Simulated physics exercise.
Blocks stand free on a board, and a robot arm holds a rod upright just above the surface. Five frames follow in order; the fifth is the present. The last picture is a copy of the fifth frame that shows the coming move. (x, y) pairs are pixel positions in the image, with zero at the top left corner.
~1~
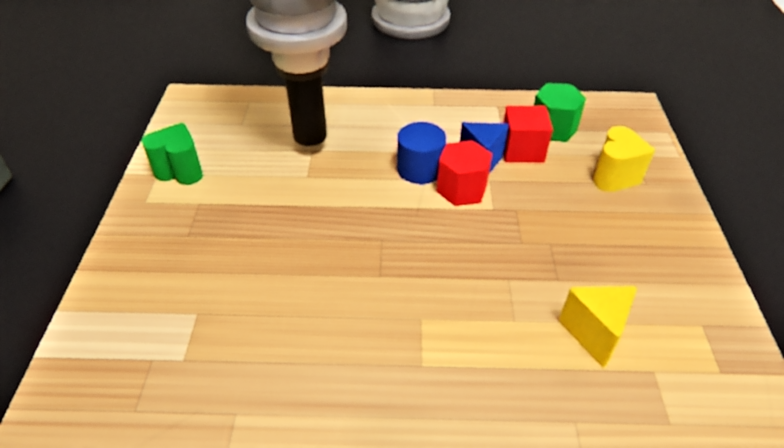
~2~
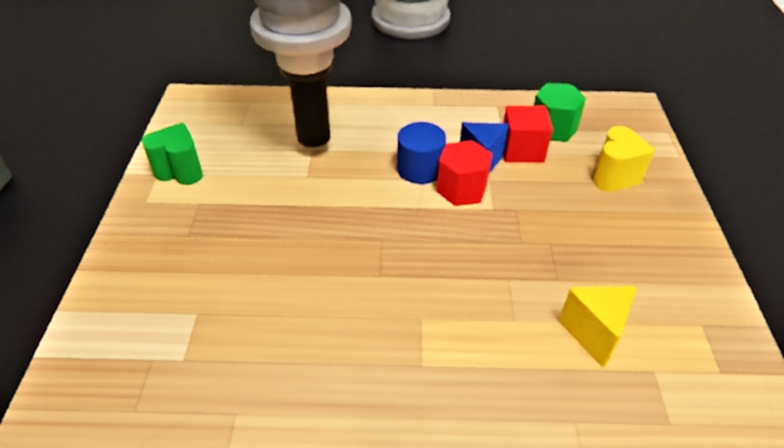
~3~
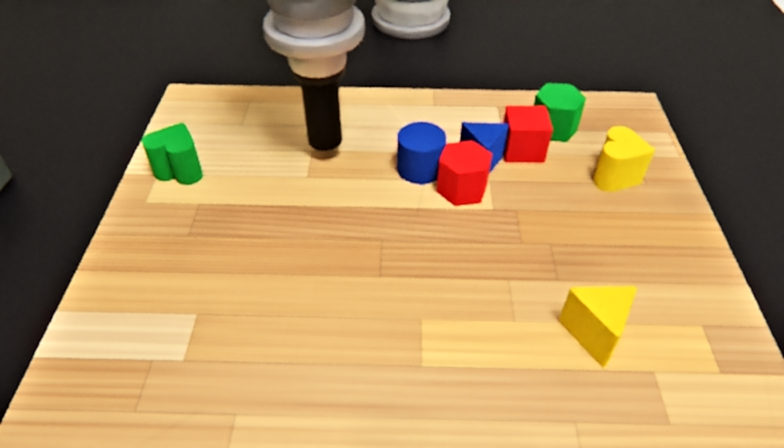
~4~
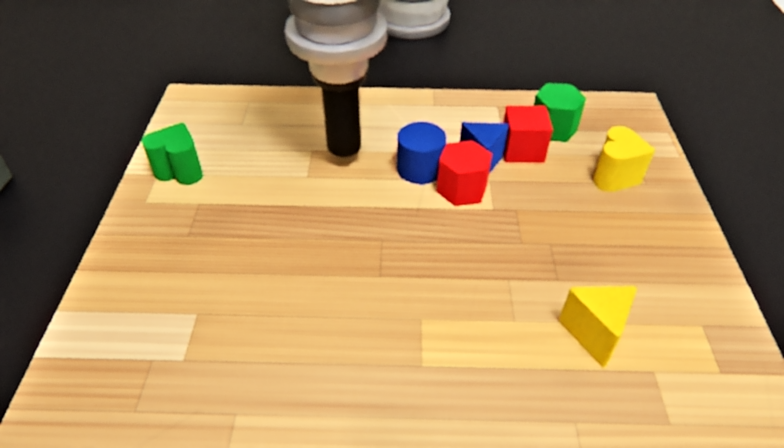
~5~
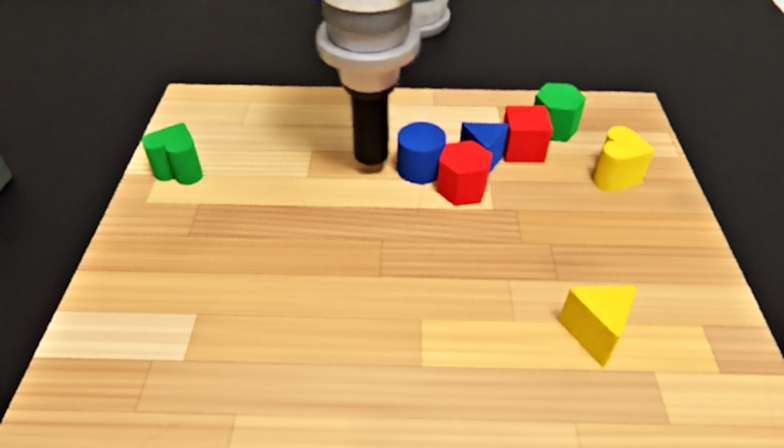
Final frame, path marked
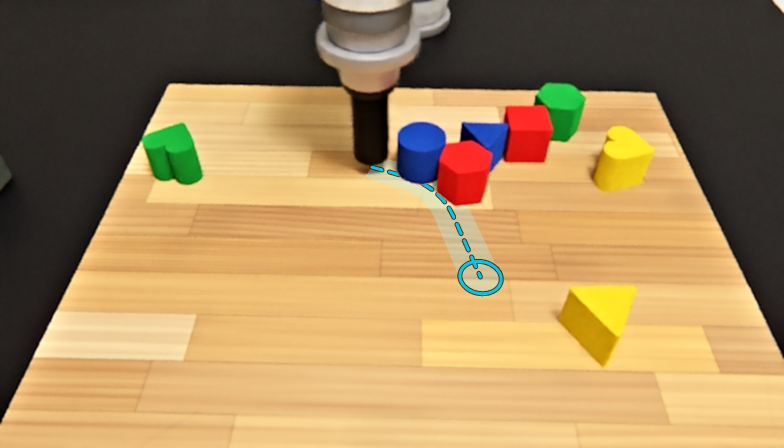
A robot arm holding a black rod upright hangs over the back of a pale wooden board on a dark surface, seen from above by a still camera. A green block sits at left, blue, red and green blocks cluster right of the rod, and a yellow heart and yellow triangle lie farther right. The rod slides rightward and slightly nearer, slowly then faster, closing on the unmoving blue cylinder.
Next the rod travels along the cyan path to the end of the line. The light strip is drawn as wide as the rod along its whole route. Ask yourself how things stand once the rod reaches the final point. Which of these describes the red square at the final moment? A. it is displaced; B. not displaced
Correct choice: A.
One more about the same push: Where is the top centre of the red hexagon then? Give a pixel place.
By then it is at (494, 163).
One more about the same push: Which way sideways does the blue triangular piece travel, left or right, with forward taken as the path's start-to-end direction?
Answer: Leftward.
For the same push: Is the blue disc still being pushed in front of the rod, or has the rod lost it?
Expect to find it next to or behind the rod.
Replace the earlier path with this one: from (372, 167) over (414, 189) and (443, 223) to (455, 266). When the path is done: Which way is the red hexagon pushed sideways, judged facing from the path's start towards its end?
It heads left.
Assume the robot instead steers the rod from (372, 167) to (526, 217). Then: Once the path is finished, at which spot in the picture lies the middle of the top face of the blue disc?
Located at (465, 133).
The line goes from (372, 167) through (427, 186) and (458, 226) to (481, 277).
The first path, step by step. One third of the way, rod (428, 174); blue disc (459, 134); red hexagon (490, 161), turned 50° clockwise; blue triangular piece (494, 125), turned 15° clockwise; red square (539, 118).
Two thirds of the way, rod (460, 215); blue disc (459, 134); red hexagon (494, 163), turned 35° clockwise; blue triangular piece (495, 125), turned 15° clockwise; red square (539, 118).
At the end, rod (483, 265); blue disc (459, 134); red hexagon (494, 163), turned 35° clockwise; blue triangular piece (495, 125), turned 15° clockwise; red square (539, 118).
